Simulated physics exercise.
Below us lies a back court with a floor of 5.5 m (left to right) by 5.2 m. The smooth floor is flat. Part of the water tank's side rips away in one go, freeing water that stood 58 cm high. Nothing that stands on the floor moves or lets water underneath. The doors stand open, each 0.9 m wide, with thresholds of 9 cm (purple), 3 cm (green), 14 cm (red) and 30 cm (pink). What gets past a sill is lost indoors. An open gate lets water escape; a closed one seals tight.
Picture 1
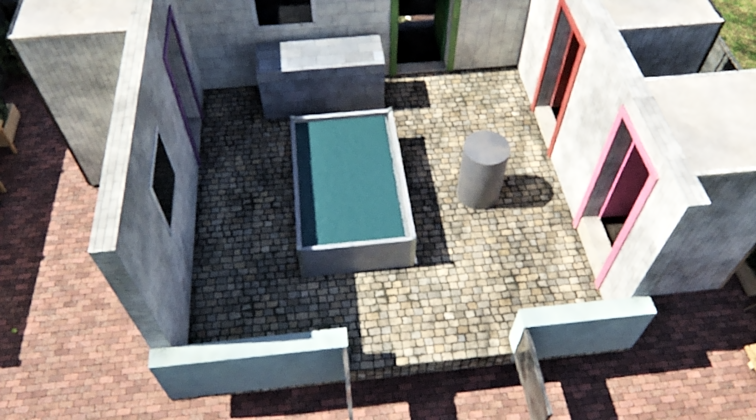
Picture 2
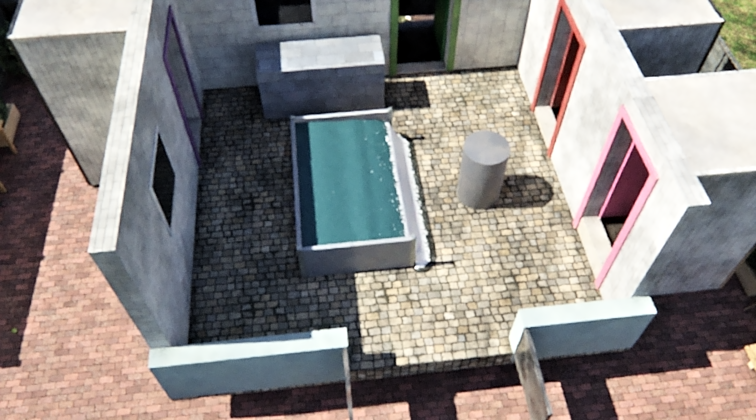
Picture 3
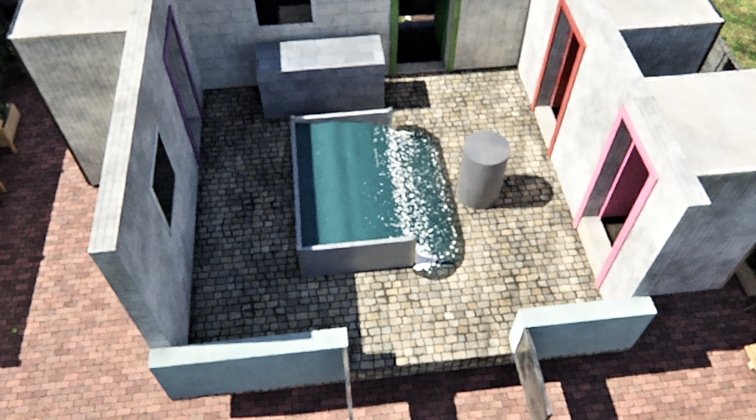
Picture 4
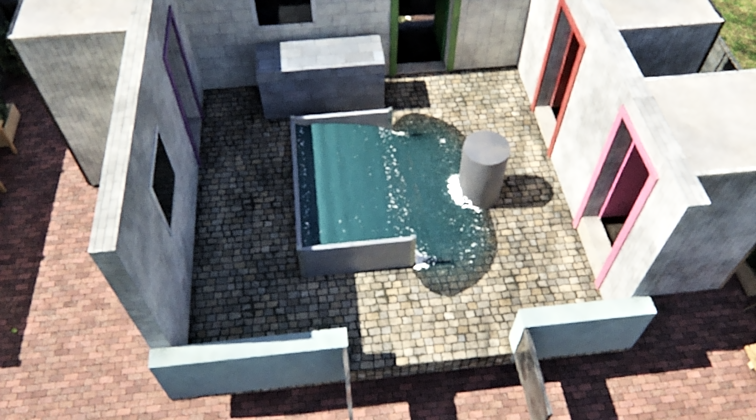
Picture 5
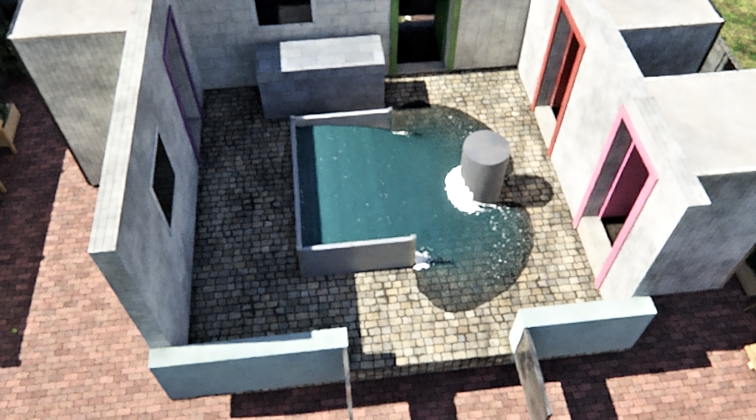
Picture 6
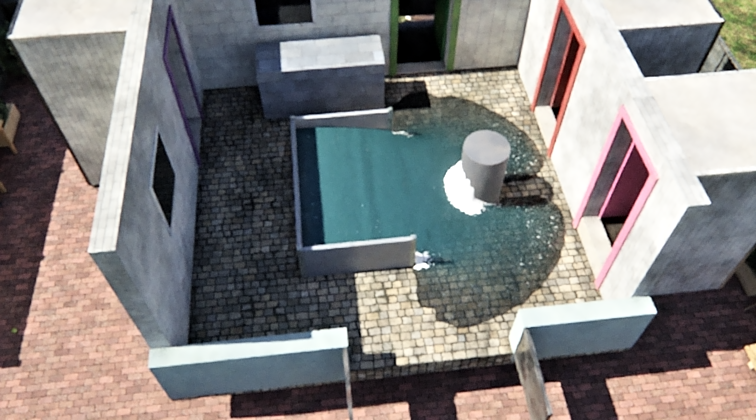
Teal water bursting through the right side of a rectangular tank, spreading across a cobbled courtyard and surging around a grey cylinder.
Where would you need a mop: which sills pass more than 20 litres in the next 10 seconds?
Within that time: At the purple door it stays under the limit; at the green door it passes the limit; at the red door it passes the limit; at the pink door it does not reach the limit.
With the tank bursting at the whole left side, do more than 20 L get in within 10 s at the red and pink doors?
Then: Red under, pink below.
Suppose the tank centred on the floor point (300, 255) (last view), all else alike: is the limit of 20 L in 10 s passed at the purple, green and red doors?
Against that limit: Purple below, green over, red below.
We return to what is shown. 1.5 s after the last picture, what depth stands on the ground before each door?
Depths in cm: Purple 0, green 3, red 24, pink 24.
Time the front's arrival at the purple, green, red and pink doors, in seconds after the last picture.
Purple 4.0 s, green 0.8 s, red 0.1 s, pink 0.1 s.
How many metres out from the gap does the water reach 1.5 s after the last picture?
Some 3.6 m out.
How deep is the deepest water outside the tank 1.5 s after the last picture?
About 38 cm.
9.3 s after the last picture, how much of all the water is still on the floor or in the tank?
About 70 per cent.
Then, 0.7 s after the last picture water covers 45 % of the floor and is deepest (36 cm) near (449, 198); purple door not reached, green door not reached, red door 28 cm at the sill, 26 L in, pink door 28 cm at the sill, 0 L in.
Then, 1.5 s after the last picture water covers 40 % of the floor and is deepest (38 cm) near (514, 78); purple door not reached, green door 3 cm at the sill, 0 L in, red door 24 cm at the sill, 80 L in, pink door 24 cm at the sill, 0 L in.
Then, 2.8 s after the last picture water covers 55 % of the floor and is deepest (20 cm) near (461, 111); purple door not reached, green door 10 cm at the sill, 19 L in, red door 14 cm at the sill, 107 L in, pink door 16 cm at the sill, 1 L in.
Then, 5.3 s after the last picture water covers 80 % of the floor and is deepest (12 cm) near (491, 176); purple door 4 cm at the sill, 0 L in, green door 12 cm at the sill, 112 L in, red door 10 cm at the sill, 111 L in, pink door 9 cm at the sill, 1 L in.
Then, 9.3 s after the last picture water covers 90 % of the floor and is deepest (9 cm) near (504, 222); purple door 5 cm at the sill, 0 L in, green door 5 cm at the sill, 178 L in, red door 6 cm at the sill, 111 L in, pink door 6 cm at the sill, 1 L in.
